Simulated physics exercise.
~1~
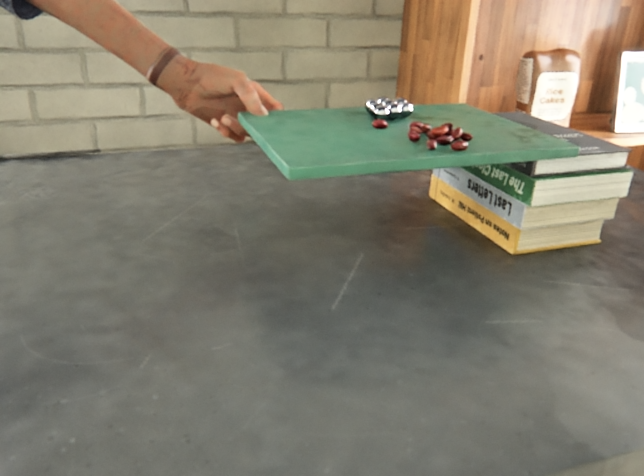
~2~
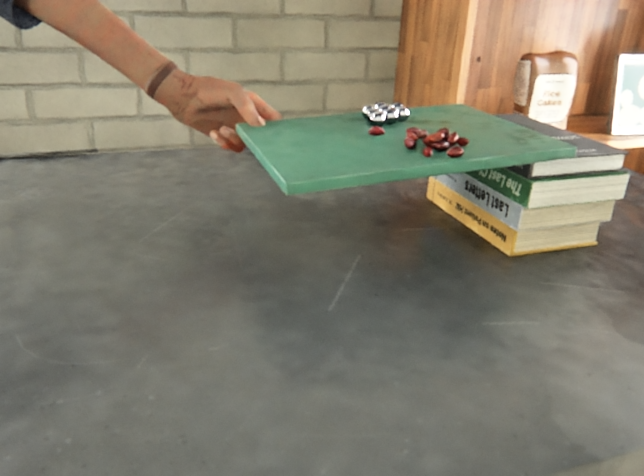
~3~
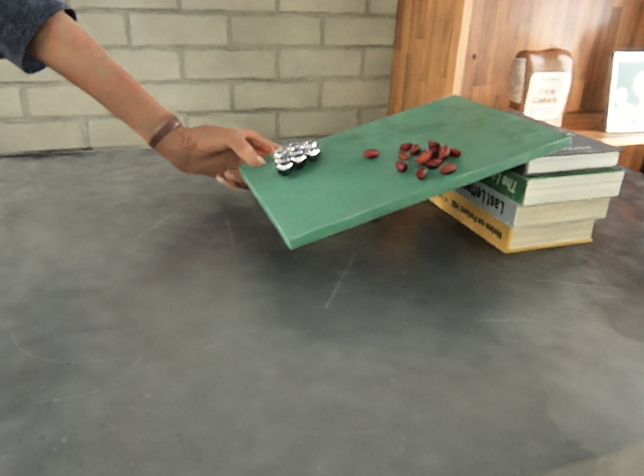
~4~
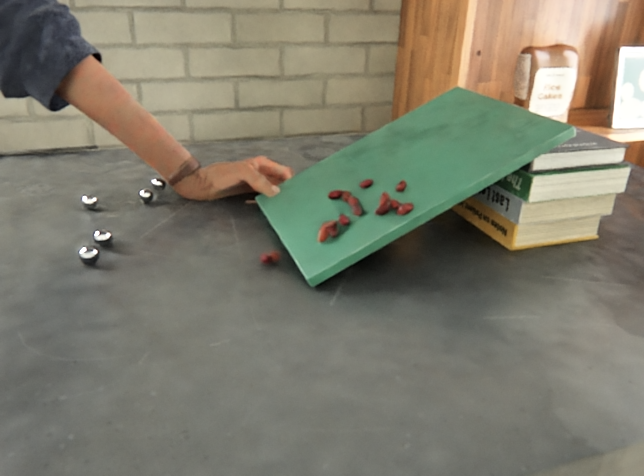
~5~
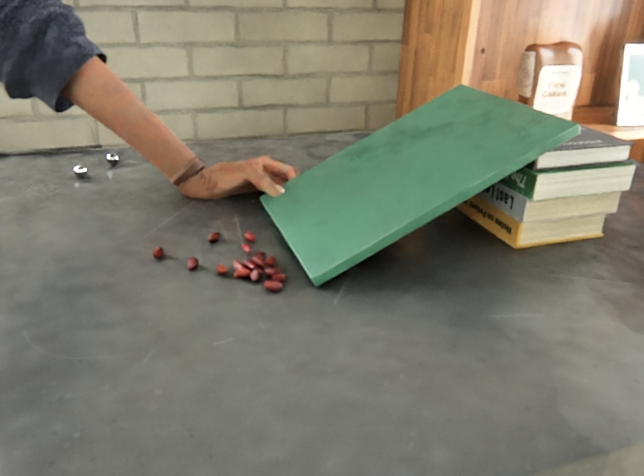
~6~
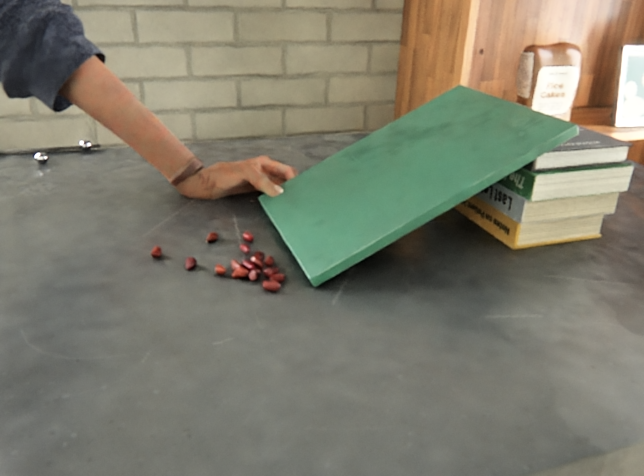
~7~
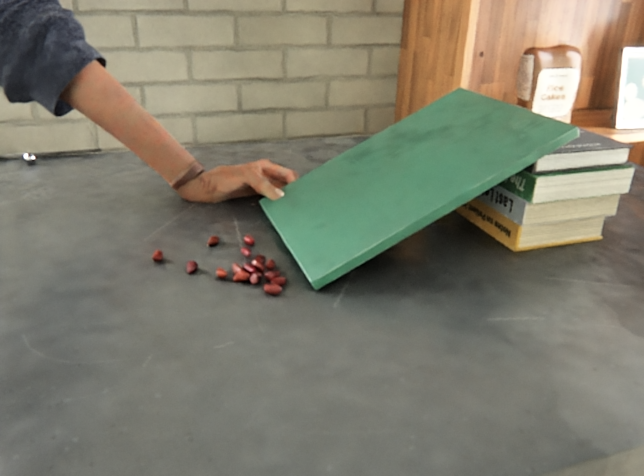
A green board propped on a stack of books was lowered at its left end by a hand until it touched the counter, sending shiny metallic balls rolling far off to the left while the dark red beans slid down and settled near its foot.
